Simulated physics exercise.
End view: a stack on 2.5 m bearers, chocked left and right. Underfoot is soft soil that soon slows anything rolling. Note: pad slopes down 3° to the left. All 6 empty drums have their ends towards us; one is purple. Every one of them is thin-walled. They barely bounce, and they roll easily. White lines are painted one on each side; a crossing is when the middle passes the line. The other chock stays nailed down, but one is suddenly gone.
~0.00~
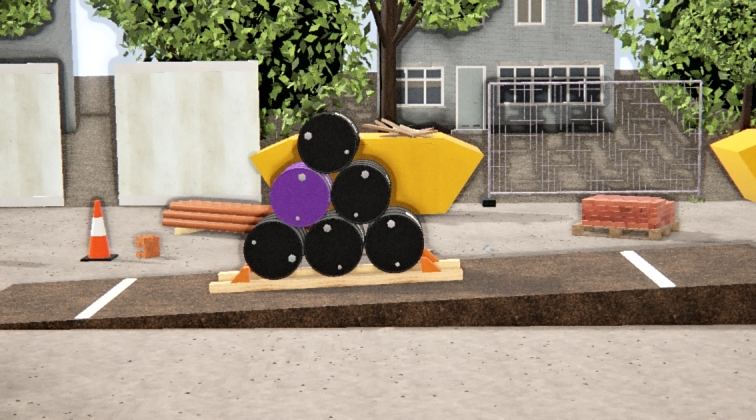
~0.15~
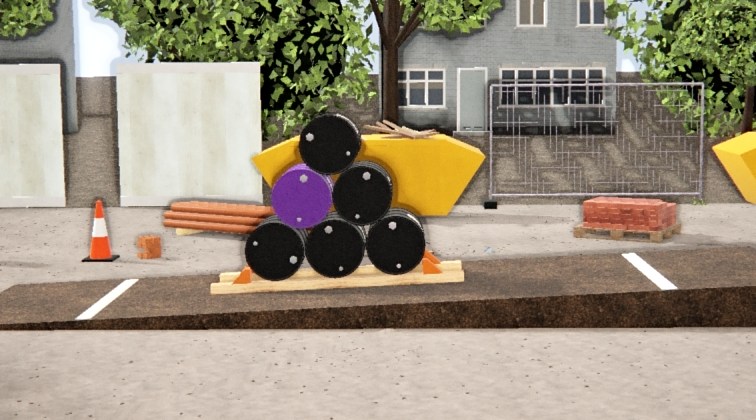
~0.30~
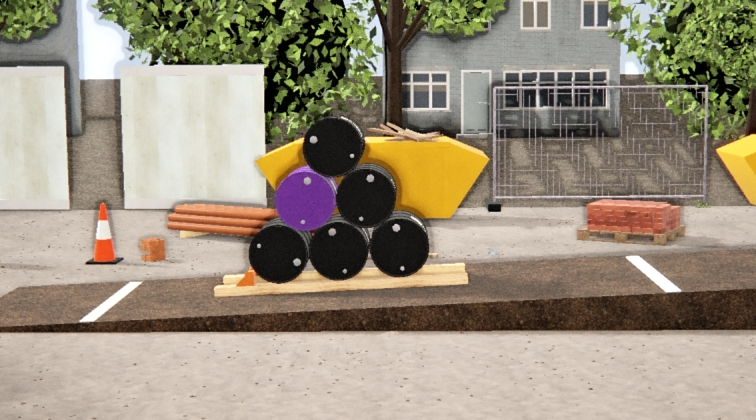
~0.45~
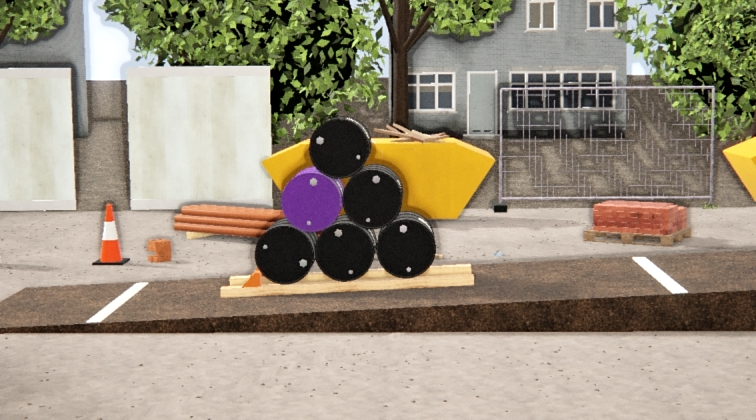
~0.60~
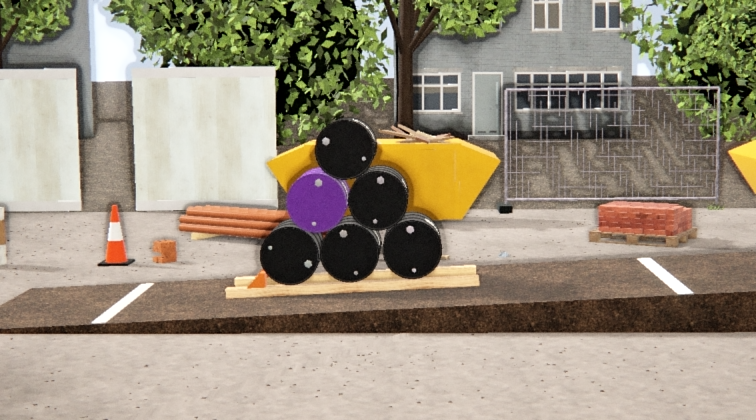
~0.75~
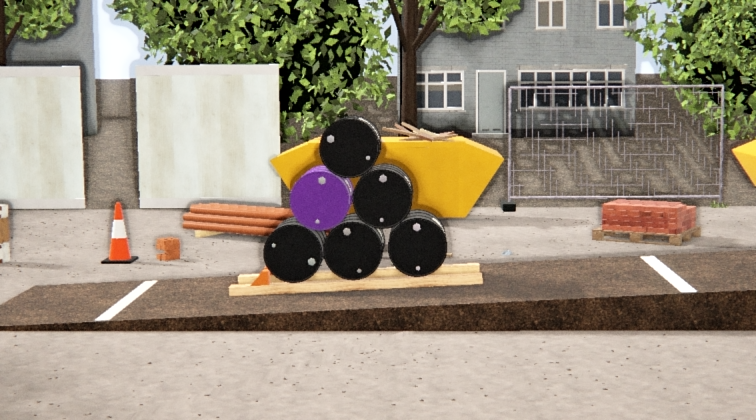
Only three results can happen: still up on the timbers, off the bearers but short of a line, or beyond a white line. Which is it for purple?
Result: Still up on the timbers.
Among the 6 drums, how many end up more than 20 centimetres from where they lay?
The number you get is 3.
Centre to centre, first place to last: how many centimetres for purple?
Purple: 0.
By 2.3 s, purple is up on others, 95 cm from the bearers' left end, rolling left; 0 past a line.
Finally (4.3 s), purple is up on others, 95 cm from the bearers' left end; 0 past a line.
